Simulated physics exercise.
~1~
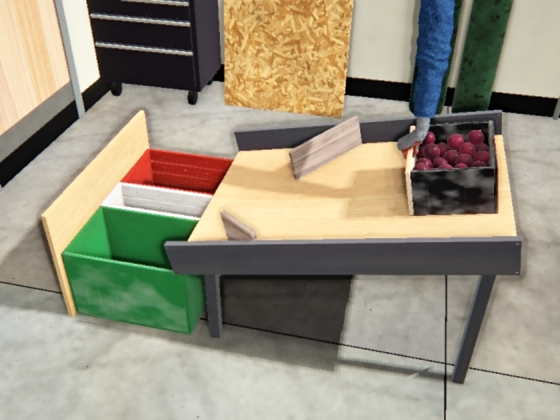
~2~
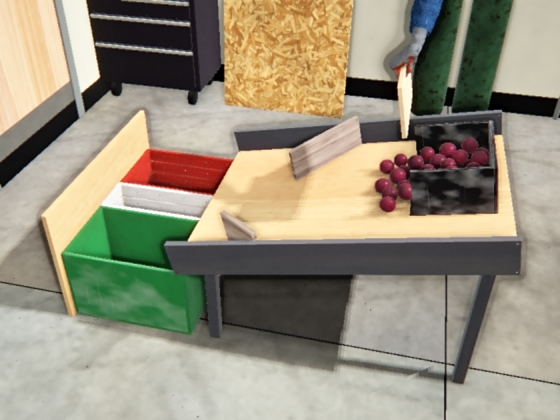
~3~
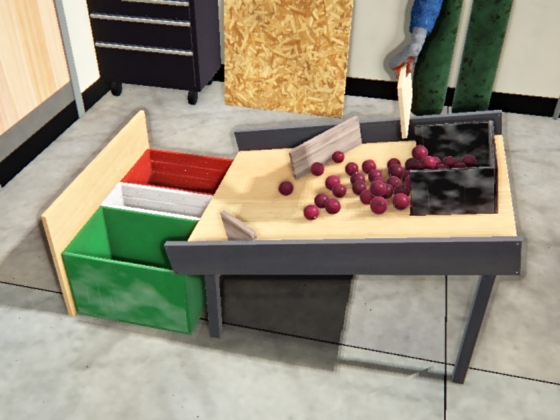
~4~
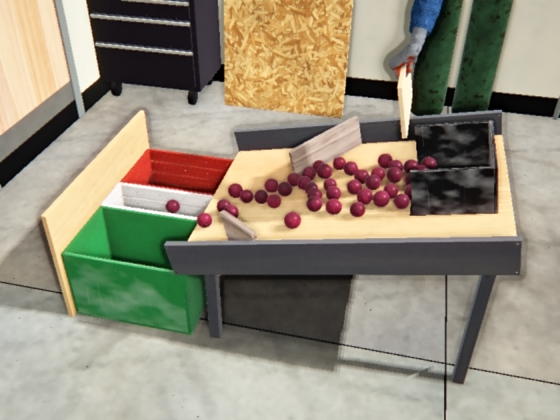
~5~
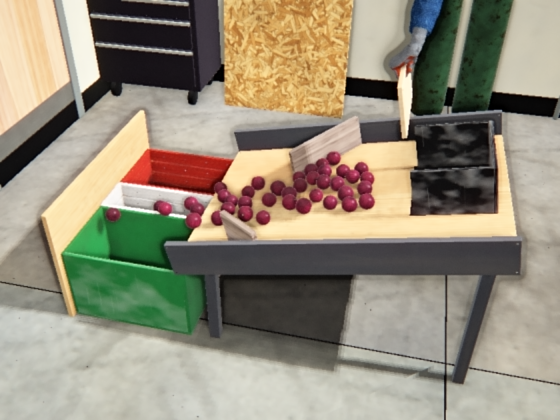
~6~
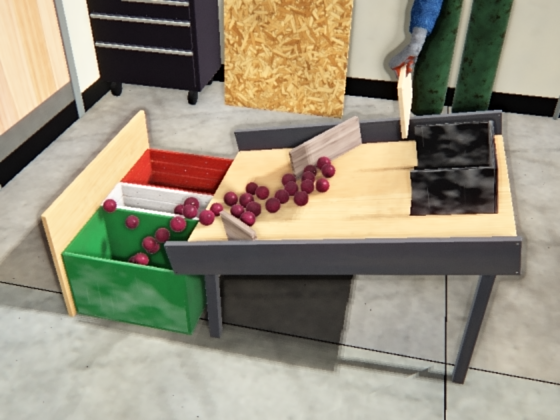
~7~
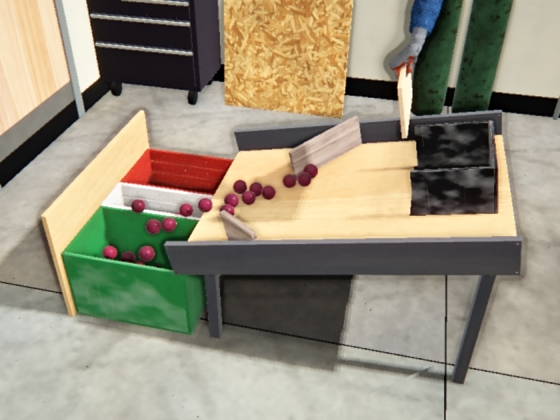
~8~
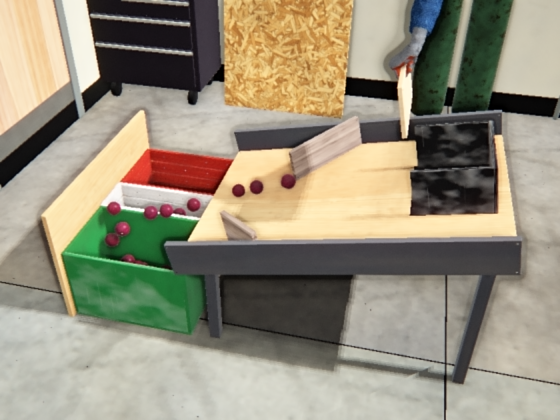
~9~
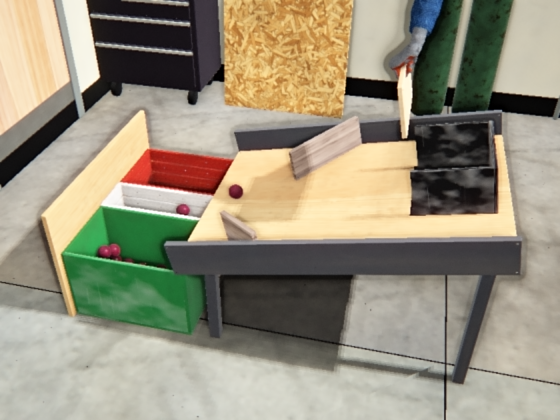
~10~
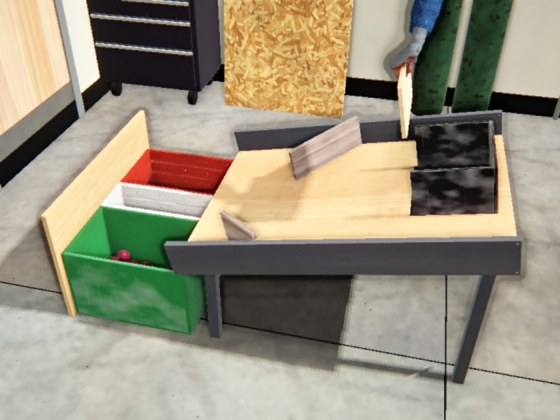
The footage shows a gloved hand raising a gate at a black pen, releasing red onions that roll left down a walled table past two angled boards. They drop into the green and white bins, leaving the table clear and a few onions visible in the green bin.
